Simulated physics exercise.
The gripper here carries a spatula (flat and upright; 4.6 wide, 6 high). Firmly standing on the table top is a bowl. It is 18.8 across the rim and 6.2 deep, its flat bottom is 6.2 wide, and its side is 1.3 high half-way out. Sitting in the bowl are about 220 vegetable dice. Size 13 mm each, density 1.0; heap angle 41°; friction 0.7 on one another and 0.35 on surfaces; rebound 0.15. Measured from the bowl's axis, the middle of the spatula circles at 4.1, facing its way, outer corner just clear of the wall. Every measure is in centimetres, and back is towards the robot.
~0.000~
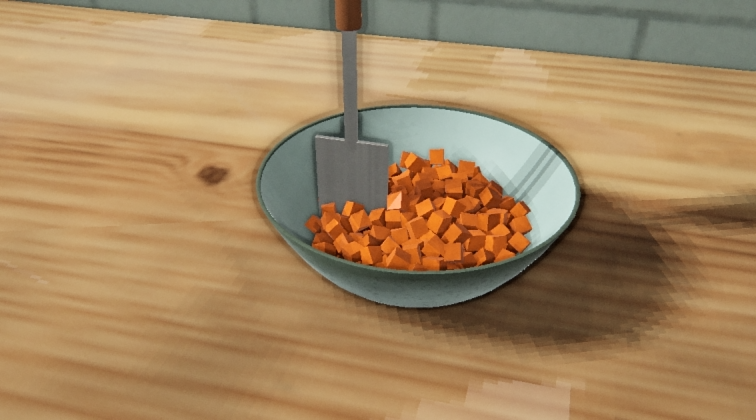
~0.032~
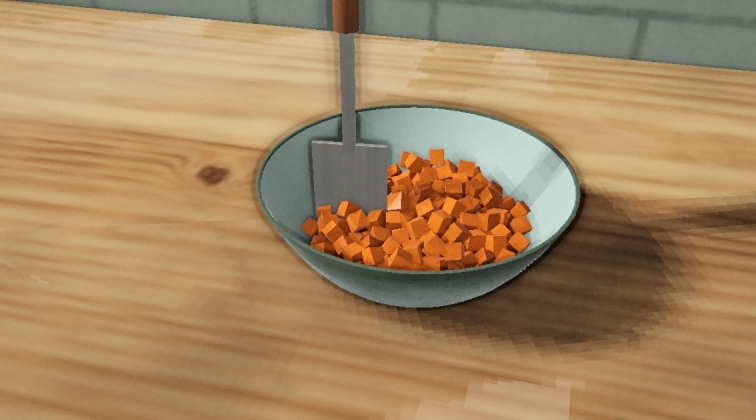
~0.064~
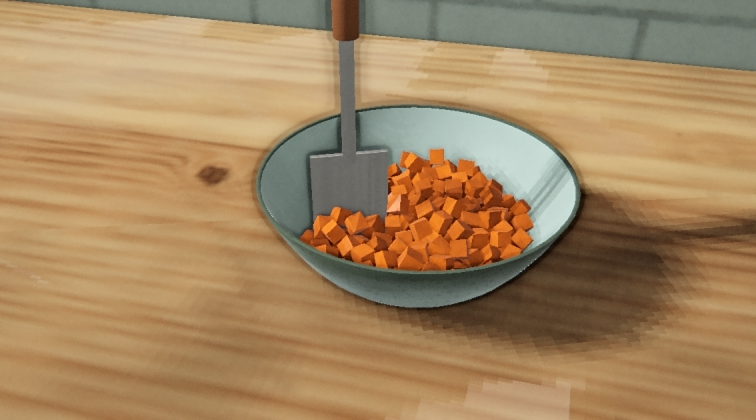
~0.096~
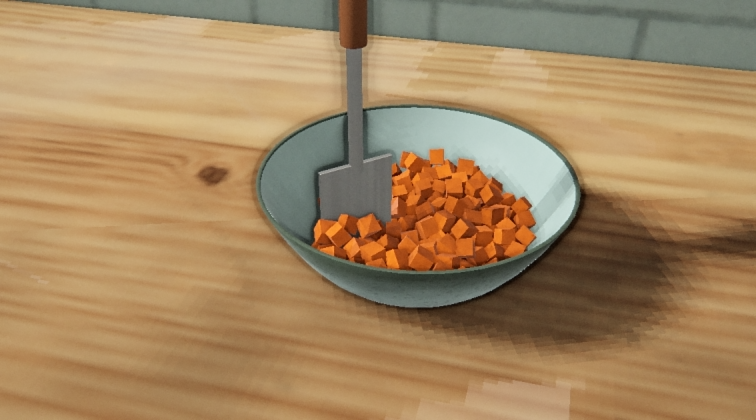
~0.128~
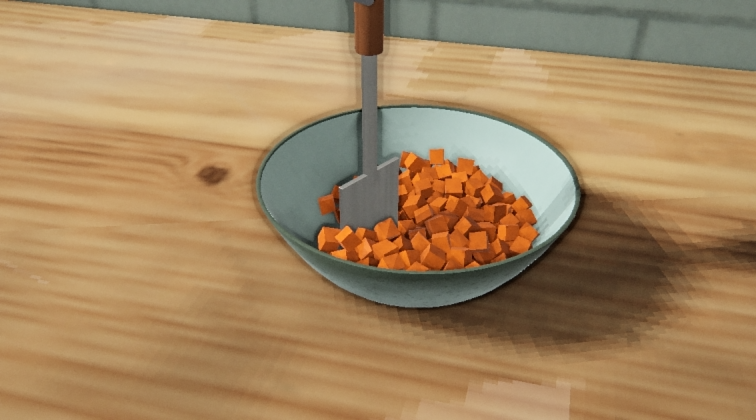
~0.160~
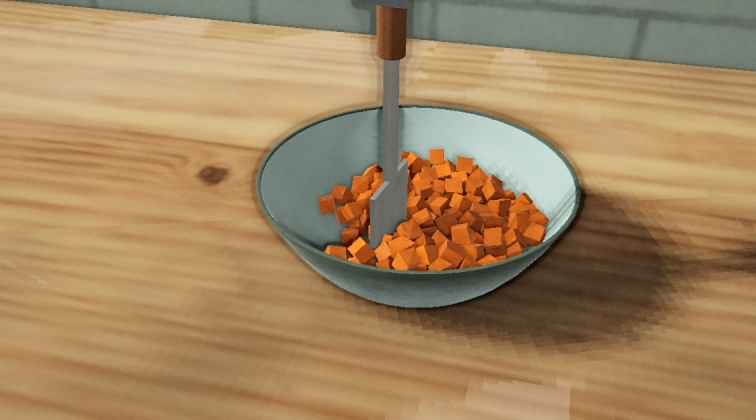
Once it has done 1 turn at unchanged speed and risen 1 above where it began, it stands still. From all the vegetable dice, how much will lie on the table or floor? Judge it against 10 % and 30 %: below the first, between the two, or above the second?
Between 10 and 30 %.
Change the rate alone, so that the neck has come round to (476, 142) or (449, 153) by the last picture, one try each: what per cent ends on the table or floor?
About 45 % for one try and about 35 % for the other, in order.
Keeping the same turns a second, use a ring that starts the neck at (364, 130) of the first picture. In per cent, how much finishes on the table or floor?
Roughly 10 per cent.
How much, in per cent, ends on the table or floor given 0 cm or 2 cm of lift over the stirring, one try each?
About 20 and 10 per cent.
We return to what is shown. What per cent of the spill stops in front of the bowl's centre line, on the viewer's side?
Around 30 percent of the pieces.
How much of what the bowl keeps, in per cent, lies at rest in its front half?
Around 70 per cent of what the bowl keeps.
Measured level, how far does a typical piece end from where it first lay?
Near 8 cm.
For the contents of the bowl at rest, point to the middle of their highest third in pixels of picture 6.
Close to (335, 226).
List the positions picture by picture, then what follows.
The first picture shows the spatula neck at (351, 118), 0° round; upper third of the load around (430, 210), from x 315 to 520, top at y 155; 216 in the bowl.
The second picture shows the spatula neck at (349, 121), 7° round; upper third of the load around (426, 210), from x 310 to 520, top at y 155.
The third picture shows the spatula neck at (349, 130), 25° round; upper third of the load around (424, 224), from x 310 to 525, top at y 155.
The fourth picture shows the spatula neck at (356, 140), 44° round; upper third of the load around (424, 232), from x 320 to 525, top at y 155.
The fifth picture shows the spatula neck at (370, 148), 62° round; upper third of the load around (430, 234), from x 325 to 530, top at y 155.
The sixth picture shows the spatula neck at (390, 154), 81° round; upper third of the load around (449, 236), from x 325 to 540, top at y 155; 216 in the bowl.
After 0.35 s, 188° round, highest piece 8 above the table; 209 in the bowl, 7 in flight or on the tool.
After 0.53 s, 295° round, highest piece 8 above the table; 191 in the bowl, 17 on the table or floor, 8 in flight or on the tool.
After 0.82 s, 0° round, highest piece 7 above the table; 176 in the bowl, 40 on the table or floor.
After 1.52 s, 0° round, highest piece 7 above the table; 176 in the bowl, 40 on the table or floor.
In the end, 176 in the bowl, 40 on the table or floor. That is 19 % on the table or floor.
